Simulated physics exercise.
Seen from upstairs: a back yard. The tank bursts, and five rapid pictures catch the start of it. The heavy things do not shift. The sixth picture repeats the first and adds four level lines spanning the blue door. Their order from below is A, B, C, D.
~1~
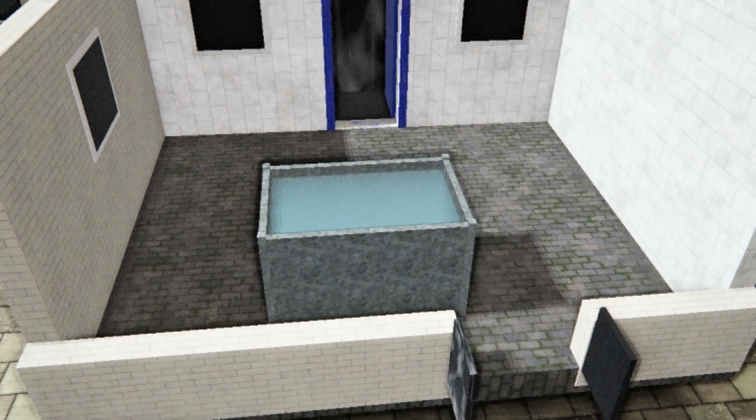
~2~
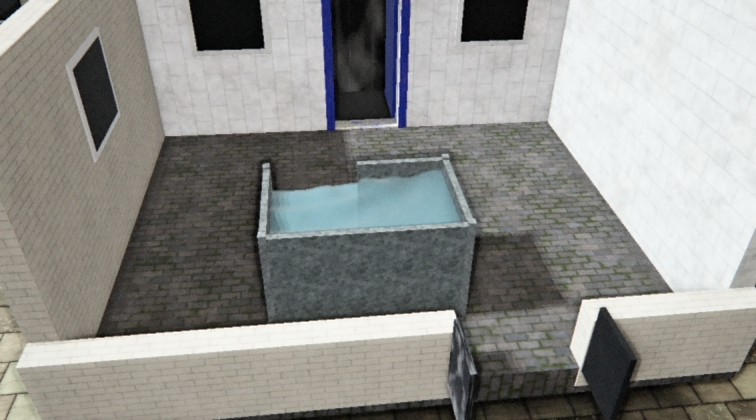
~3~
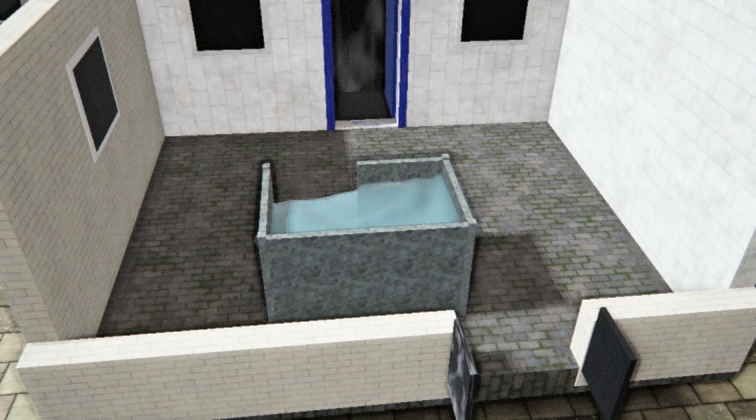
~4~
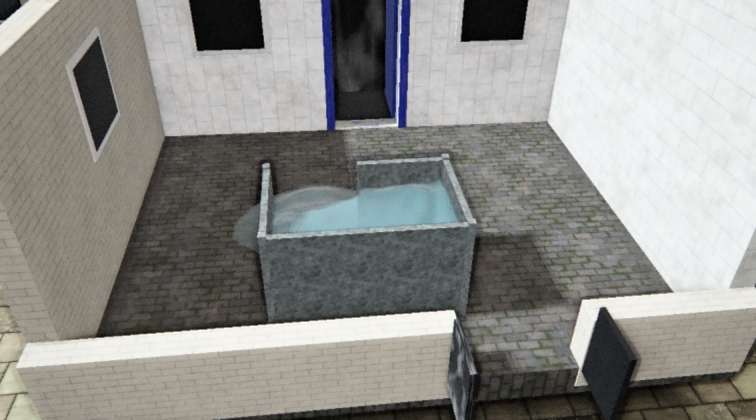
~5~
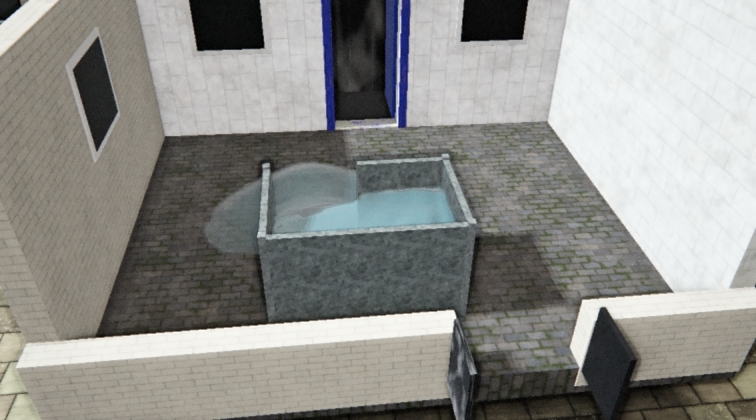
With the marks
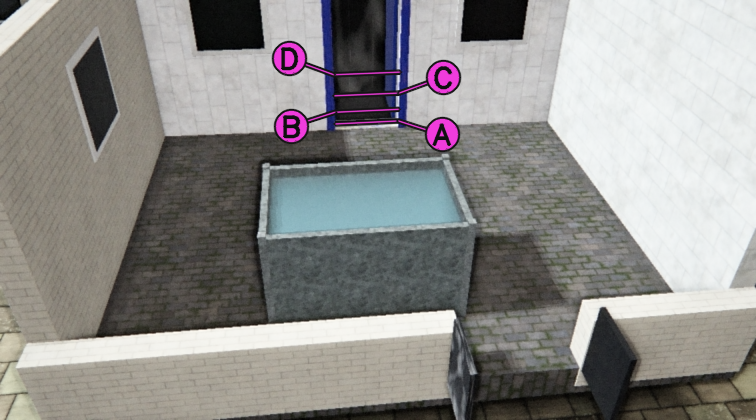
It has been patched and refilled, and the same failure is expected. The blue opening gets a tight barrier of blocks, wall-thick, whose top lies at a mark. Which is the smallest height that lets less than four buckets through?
It is B.
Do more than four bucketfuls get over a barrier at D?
No, that is safe.
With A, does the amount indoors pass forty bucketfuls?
No, less.
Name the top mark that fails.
A.
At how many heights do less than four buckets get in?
Three of the four.
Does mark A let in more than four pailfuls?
Yes, it does.
On the marked copy, A at (367, 122); B at (367, 110); C at (367, 94); D at (366, 73); from the bottom up A, B, C, D.
For mark A, some 20 bucketfuls get in.
For mark B, a bucket or two gets in.
For mark C, nothing gets over.
For mark D, nothing gets over.
